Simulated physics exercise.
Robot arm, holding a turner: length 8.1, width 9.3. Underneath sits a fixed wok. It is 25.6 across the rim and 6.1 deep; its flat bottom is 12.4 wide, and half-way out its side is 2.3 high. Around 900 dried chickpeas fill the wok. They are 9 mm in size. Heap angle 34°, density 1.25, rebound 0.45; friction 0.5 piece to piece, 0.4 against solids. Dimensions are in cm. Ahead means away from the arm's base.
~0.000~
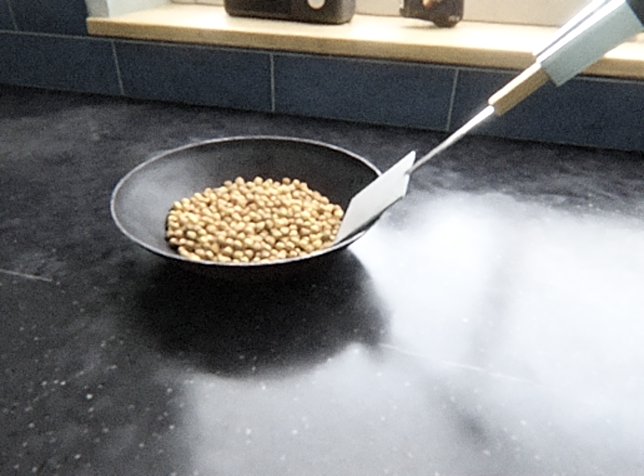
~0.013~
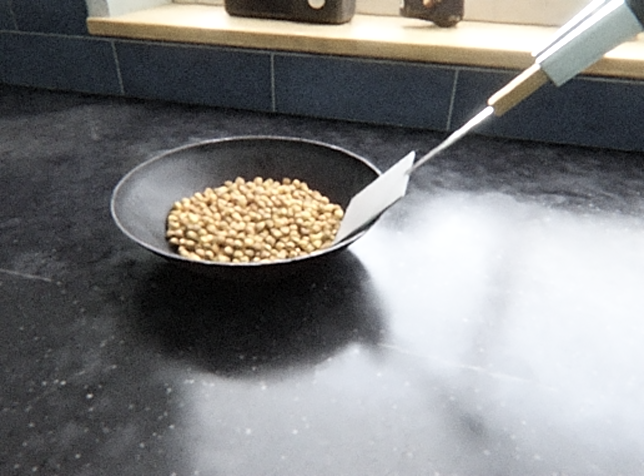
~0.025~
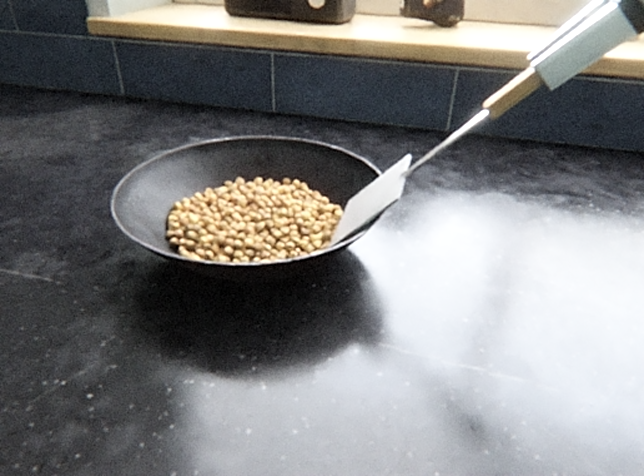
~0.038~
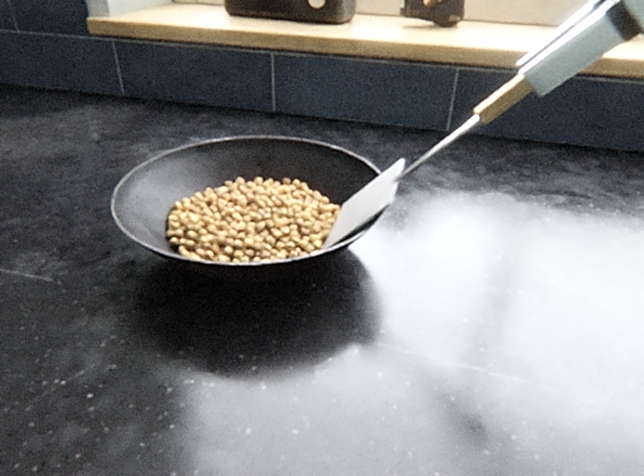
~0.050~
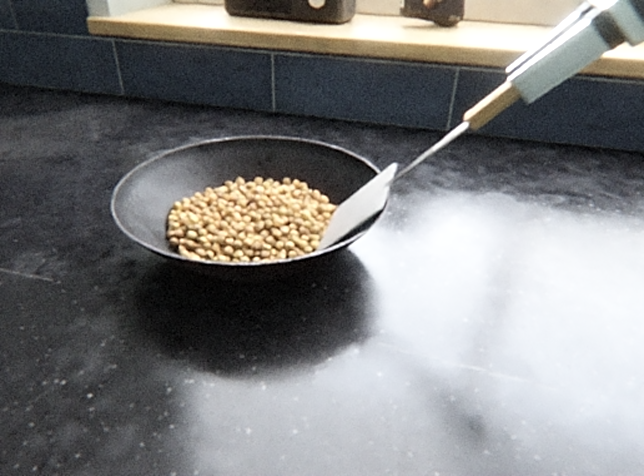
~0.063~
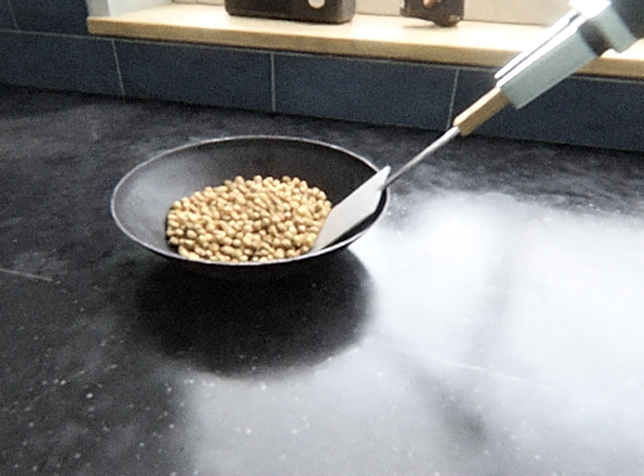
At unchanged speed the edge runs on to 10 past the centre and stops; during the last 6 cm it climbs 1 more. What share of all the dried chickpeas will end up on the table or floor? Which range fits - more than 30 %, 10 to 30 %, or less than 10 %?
The range that fits is more than 30 %.
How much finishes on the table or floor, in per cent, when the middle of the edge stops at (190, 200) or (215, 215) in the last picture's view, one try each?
About 10 and 0 per cent.
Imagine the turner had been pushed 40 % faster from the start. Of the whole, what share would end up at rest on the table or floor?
I'd expect near 45 per cent.
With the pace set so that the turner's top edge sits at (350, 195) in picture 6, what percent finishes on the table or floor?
Share: Roughly 55 %.
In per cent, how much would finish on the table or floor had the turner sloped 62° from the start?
About 40 per cent.
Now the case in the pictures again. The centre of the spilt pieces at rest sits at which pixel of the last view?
Near (79, 208).
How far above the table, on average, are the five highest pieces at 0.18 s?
Around 6 cm above the table.
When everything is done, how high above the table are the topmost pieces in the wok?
5.5 cm.
After 0.18 s, sloping 47°, highest piece 10 above the table; 899 in the wok, 1 on the blade or in flight.
After 0.29 s, sloping 47°, highest piece 7 above the table; 899 in the wok, 1 on the blade or in flight.
After 0.55 s, sloping 47°, highest piece 8 above the table; 561 in the wok, 334 on the table or floor, 5 on the blade or in flight.
After 1.60 s, sloping 47°, highest piece 5 above the table; 559 in the wok, 341 on the table or floor.
At rest, 559 in the wok, 341 on the table or floor. That is 38 % on the table or floor.
